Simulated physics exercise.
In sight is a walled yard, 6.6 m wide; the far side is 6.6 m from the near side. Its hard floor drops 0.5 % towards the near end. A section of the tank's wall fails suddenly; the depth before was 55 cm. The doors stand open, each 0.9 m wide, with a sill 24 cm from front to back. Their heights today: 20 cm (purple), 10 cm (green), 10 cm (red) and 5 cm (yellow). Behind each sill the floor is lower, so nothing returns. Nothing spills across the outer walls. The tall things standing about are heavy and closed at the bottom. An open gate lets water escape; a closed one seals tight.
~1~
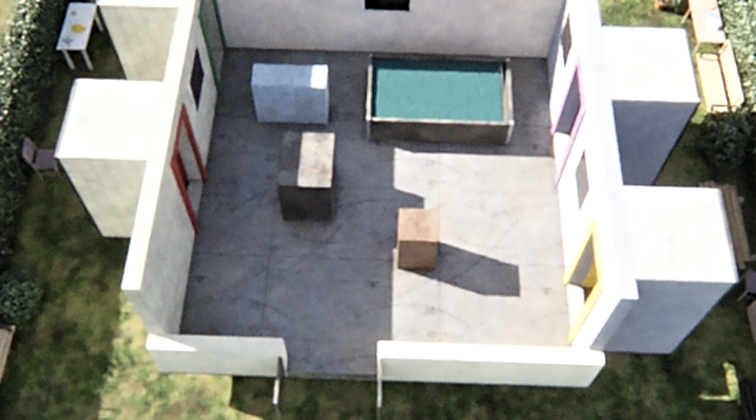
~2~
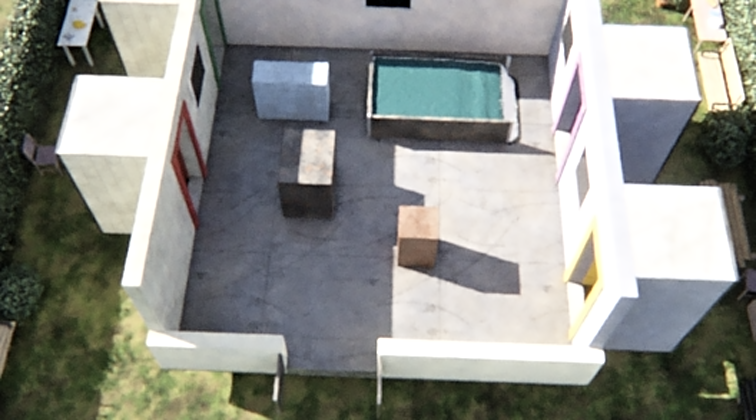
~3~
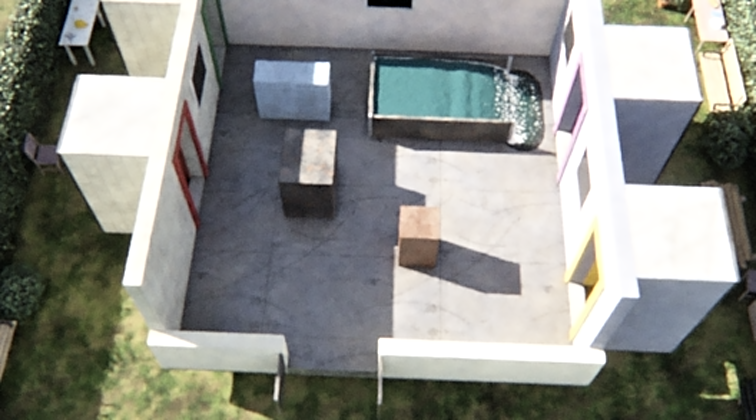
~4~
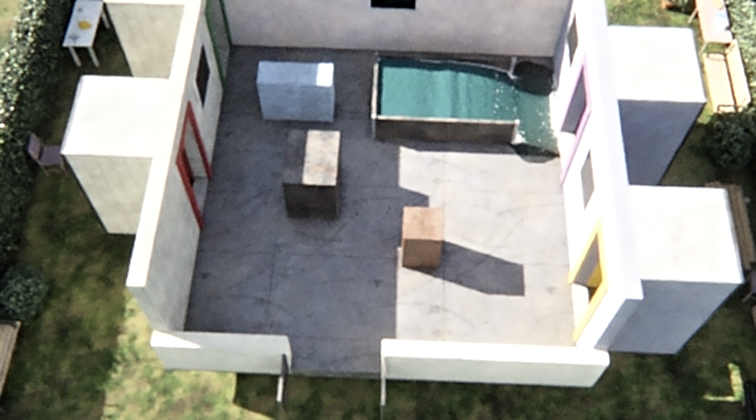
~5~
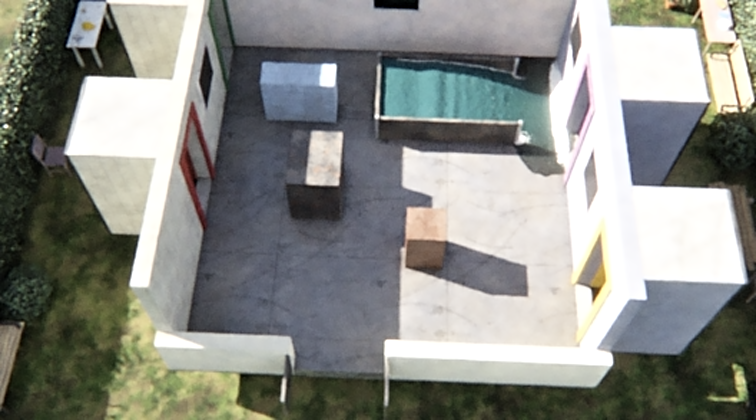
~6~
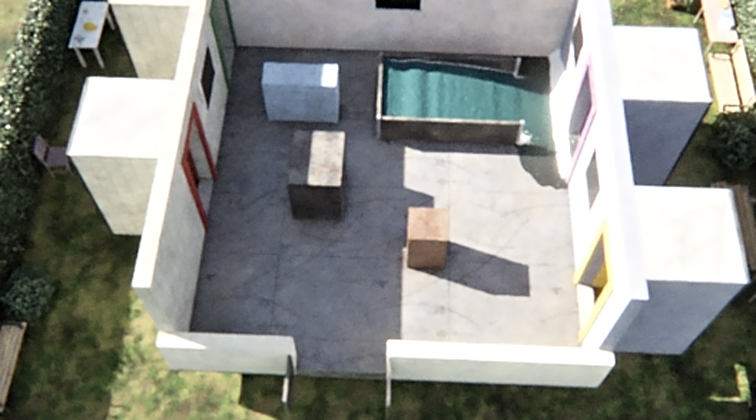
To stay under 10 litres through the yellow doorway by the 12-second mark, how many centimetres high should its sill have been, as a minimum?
At least 6.5 cm or so.
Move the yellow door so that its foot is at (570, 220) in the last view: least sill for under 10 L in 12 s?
Roughly 5.5 cm.
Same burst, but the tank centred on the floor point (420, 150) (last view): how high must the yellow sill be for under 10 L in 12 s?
Some 6.5 cm.
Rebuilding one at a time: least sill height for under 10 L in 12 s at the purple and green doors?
About 26 cm at purple and 18 cm at green.
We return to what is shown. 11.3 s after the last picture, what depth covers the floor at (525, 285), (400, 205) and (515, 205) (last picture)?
In that order: 4, 3 and 2 cm.
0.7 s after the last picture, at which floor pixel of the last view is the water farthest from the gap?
At about (569, 250).
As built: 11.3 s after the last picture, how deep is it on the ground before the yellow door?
Roughly 5.5 cm deep.
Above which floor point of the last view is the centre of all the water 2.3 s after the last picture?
Near (487, 134).
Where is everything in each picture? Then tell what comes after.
Still water, 55 cm deep, in the tank at (439, 91); the yellow door at (583, 284) is dry, in the first picture.
The front is at (515, 138), 0.2 m from the gap at (506, 104); 0.2 m2 of floor is wet, 55 cm left at the back, in the second picture.
The front is at (541, 129), 0.7 m from the gap at (507, 105); 1.0 m2 of floor is wet, 55 cm left at the back, in the third picture.
Water pours out at (510, 106) and has run 0.9 m, to (552, 74); about 10 cm deep outside, 55 cm at the back, in the fourth picture.
The gap is at (513, 107), the front 1.1 m out at (554, 58); the back of the tank holds 55 cm, in the fifth picture.
Water pours out at (515, 106) and has run 1.3 m, to (567, 184); about 13 cm deep outside, 54 cm at the back; the yellow door at (593, 284), 4.3 m from the gap, is still 2.5 m from the nearest water, in the sixth picture.
Then, 0.7 s after the last picture water covers 10 % of the floor, deepest (46 cm) near (553, 60); it has not reached the yellow door.
Then, 2.3 s after the last picture water covers 35 % of the floor, deepest (30 cm) near (544, 60); 4 cm at the yellow door, 0 litres in over its 5 cm sill.
Then, 11.3 s after the last picture water covers 90 % of the floor, deepest (8 cm) near (186, 351); 5 cm at the yellow door, 24 litres in over its 5 cm sill.
At the yellow door as built, the water peaked near 8 cm, 7.7 s after the last picture.
With a sill of 6 cm, 14 litres would have come in within the 12 s; with 8 cm, 4 litres. So under 10 litres takes about 6.5 cm.
